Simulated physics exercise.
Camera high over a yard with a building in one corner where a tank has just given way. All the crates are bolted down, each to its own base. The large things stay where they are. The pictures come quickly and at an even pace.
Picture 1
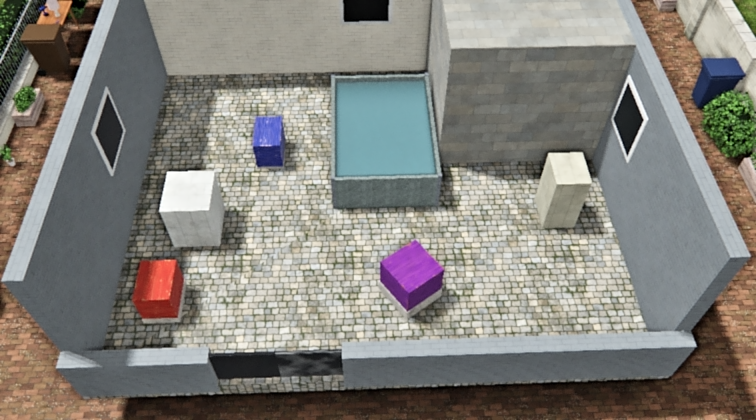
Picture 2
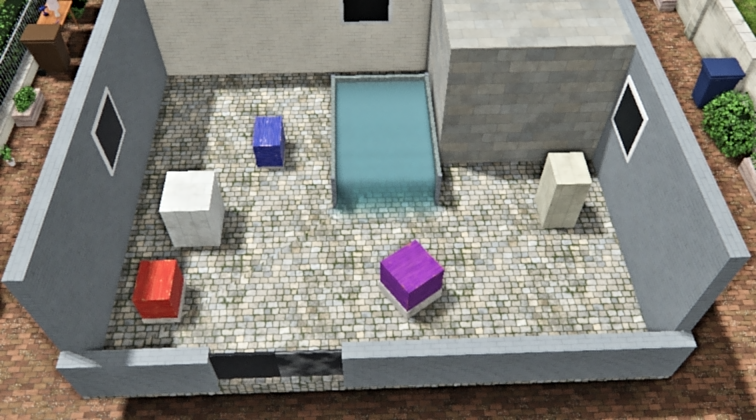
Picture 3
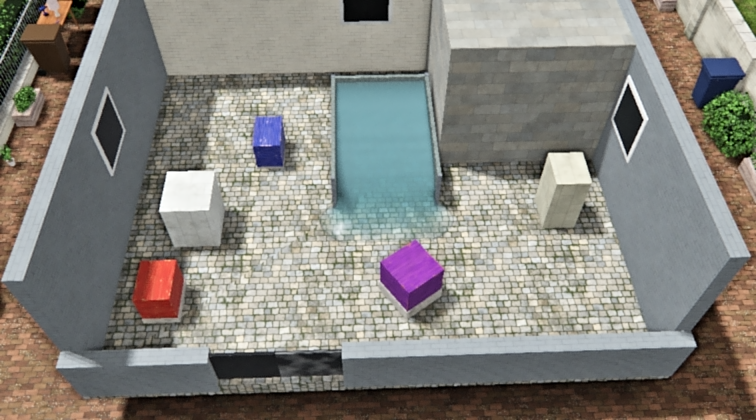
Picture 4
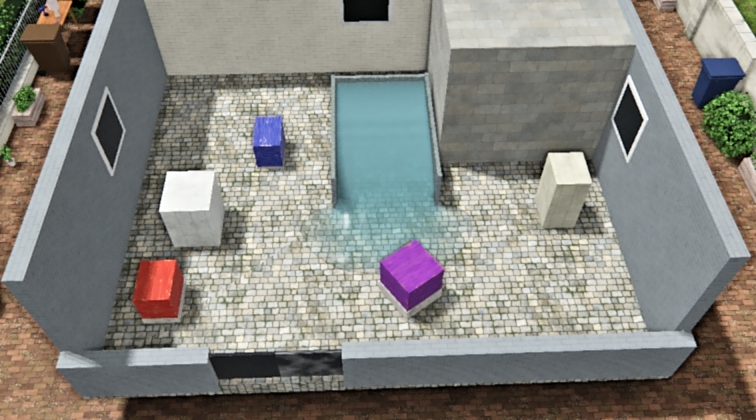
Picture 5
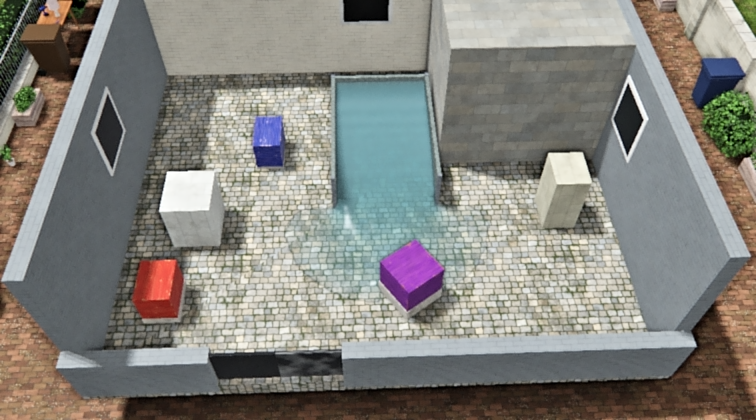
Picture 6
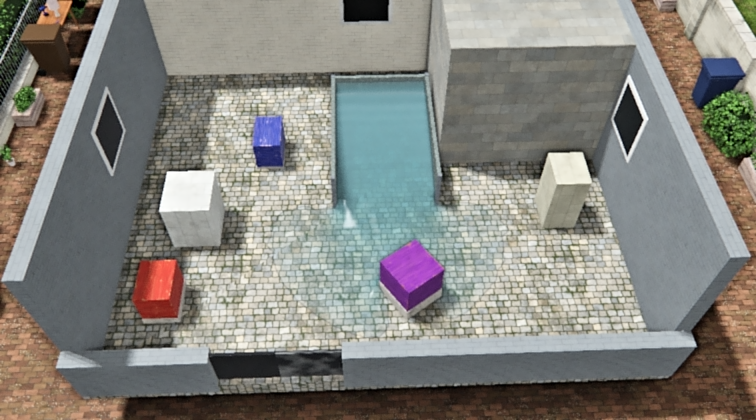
Water burst from the front of a raised tank in a walled yard, then fanned out across the stone paving, spreading around the purple block and thinning toward the low front wall.
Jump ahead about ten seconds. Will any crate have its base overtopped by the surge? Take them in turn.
Each in turn: The purple crate is overtopped, the blue crate is overtopped, the red crate is overtopped.
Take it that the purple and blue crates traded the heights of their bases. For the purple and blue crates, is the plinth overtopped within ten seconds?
Purple: Is reached; blue: Stays clear.
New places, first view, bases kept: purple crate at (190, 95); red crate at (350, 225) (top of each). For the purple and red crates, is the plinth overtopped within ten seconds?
Note - purple crate stays out of reach, red crate is caught.
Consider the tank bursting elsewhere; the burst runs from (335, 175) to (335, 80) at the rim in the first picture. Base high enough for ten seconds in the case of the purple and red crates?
My take: The purple crate stays clear, while the red crate gets flooded.
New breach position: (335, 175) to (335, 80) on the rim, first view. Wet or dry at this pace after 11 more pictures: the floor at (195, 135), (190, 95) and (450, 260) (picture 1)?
Obs. 1: Sodden; obs. 2: Sodden; obs. 3: Moisture-free.
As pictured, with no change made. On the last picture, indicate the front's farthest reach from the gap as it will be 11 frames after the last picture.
Point: (98, 373) in the last picture's pixels.
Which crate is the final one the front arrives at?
Pick: The blue one.
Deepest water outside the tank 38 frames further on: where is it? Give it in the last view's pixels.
(591, 164).
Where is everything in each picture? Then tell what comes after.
The first frame shows the water tank at (383, 127) is whole and still.
In the second frame, the front is at (440, 207), out from the gap at (386, 197).
In the third frame, the front is at (446, 226), out from the gap at (386, 198).
In the fourth frame, the front is at (464, 234), out from the gap at (386, 199).
In the fifth frame, water pours out at (386, 199) and has run to a hidden place.
In the sixth frame, water pours out at (386, 199) and has run to (364, 331).
A moment on, water covers 30 % of the floor; the purple crate water round its plinth, the blue crate not reached, the red crate not reached.
Next, water covers 40 % of the floor; the purple crate water round its plinth, the blue crate not reached, the red crate water round its plinth.
Then, water covers 50 % of the floor; the purple crate water round its plinth, the blue crate not reached, the red crate water round its plinth.
Later, water covers 80 % of the floor; the purple crate water round its plinth, the blue crate water round its plinth, the red crate water round its plinth.
In the end, water covers 100 % of the floor; the purple crate was topped, the blue crate was topped, the red crate was topped.
